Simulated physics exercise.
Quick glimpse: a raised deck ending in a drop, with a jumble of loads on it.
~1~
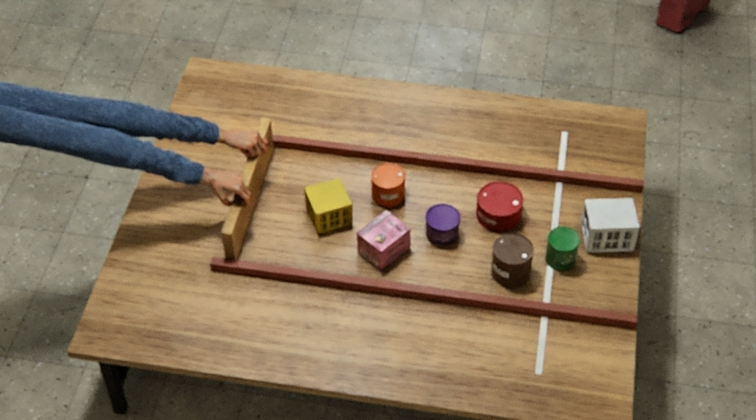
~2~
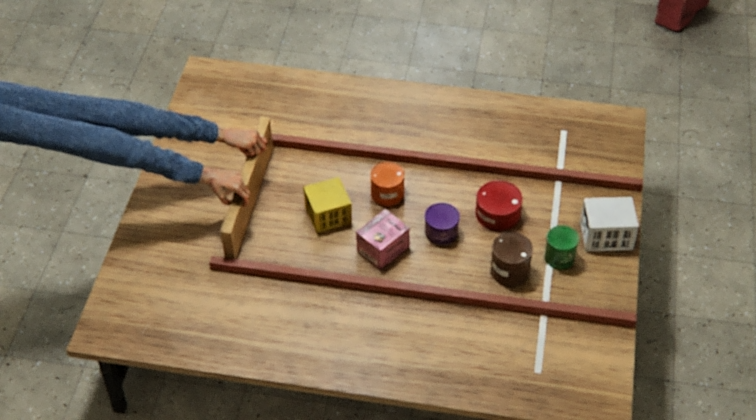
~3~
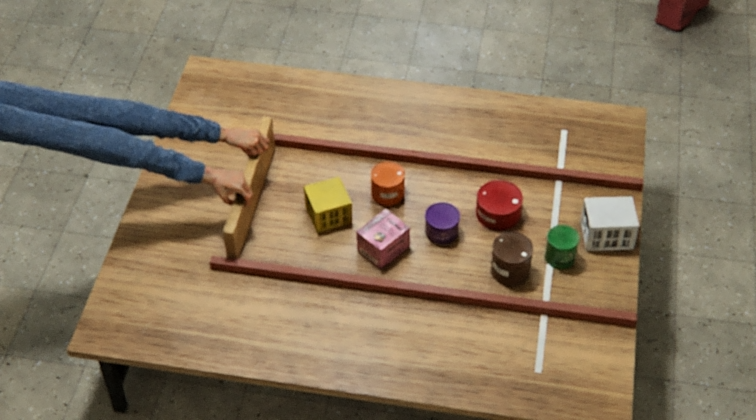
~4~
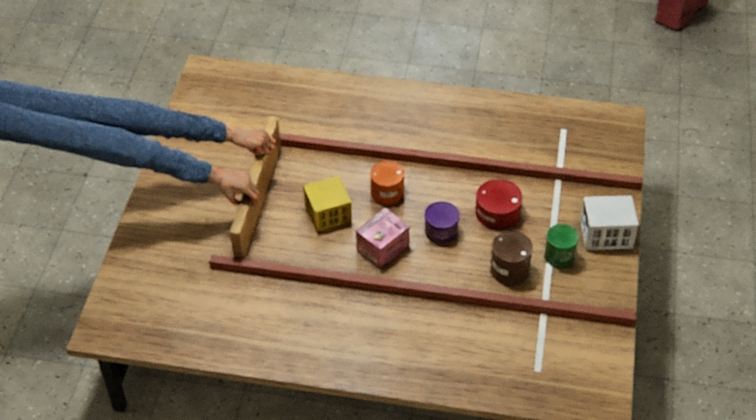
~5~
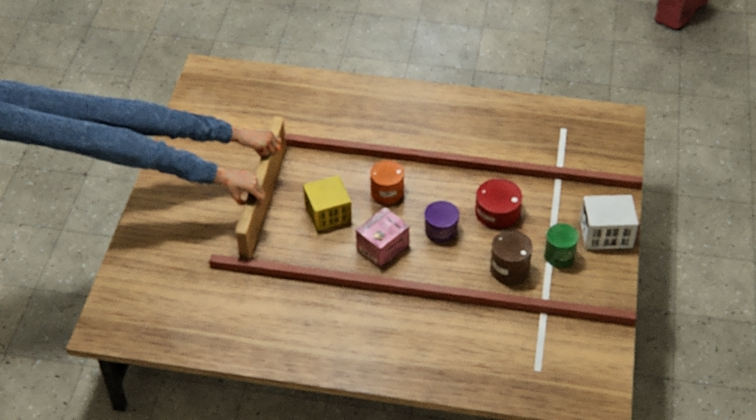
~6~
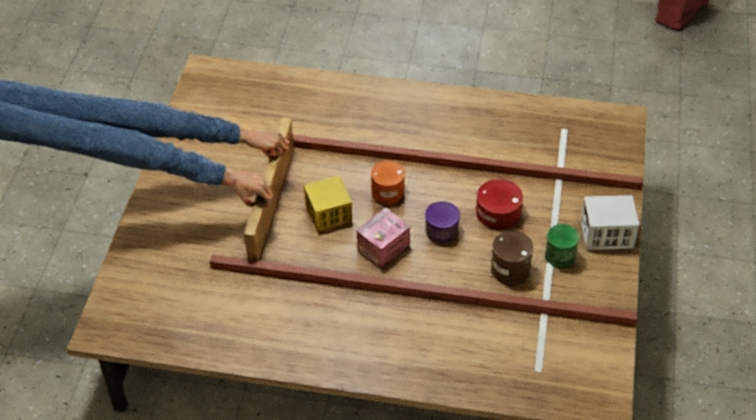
The video shows two hands sliding a wooden plank slightly to the right between dark red rails on a wooden table, while the colourful boxes and round containers ahead of it, some near a white line, stay still.
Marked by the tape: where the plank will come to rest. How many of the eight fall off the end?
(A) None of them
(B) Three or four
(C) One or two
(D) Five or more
C, one or two.
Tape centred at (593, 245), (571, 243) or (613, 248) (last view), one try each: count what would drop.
Going through them in order, you'd see 5, 2 and 5.
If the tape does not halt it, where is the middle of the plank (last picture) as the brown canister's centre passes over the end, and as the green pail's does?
Around (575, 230) first and around (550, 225) second.
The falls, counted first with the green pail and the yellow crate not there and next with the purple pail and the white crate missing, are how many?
The counts: 1 and 0.
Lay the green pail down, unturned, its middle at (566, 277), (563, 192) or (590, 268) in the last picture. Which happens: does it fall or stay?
At the three spots, the green pail keeps its place, keeps its place and tips over.
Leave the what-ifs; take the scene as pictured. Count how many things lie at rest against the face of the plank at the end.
It touches 3.
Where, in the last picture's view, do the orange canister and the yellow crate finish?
Orange canister at about (574, 205), yellow crate at about (572, 238).
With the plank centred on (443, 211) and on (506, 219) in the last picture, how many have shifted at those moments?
The counts are 5 and 8.
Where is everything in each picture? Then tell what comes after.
In the first frame, white crate (609, 225); green pail (562, 249); brown canister (512, 260); plank (249, 188); tape (553, 243).
In the second frame, green pail (561, 248); plank (248, 187).
In the third frame, brown canister (512, 259); pink box (383, 239).
In the fourth frame, white crate (608, 223); red canister (499, 204).
In the fifth frame, green pail (561, 246); purple pail (442, 222).
In the sixth frame, white crate (609, 223); green pail (562, 246); brown canister (512, 258); plank (270, 189); tape (553, 240).
Soon after, none off yet; white crate at rest near (609, 223); green pail at rest near (562, 246); brown canister at rest near (512, 258).
Then, none off yet; white crate moving near (611, 222); green pail moved about its own width near (584, 250); brown canister moved about its own width near (557, 264).
By the end, the number that fall off is one or two; fallen, white crate.
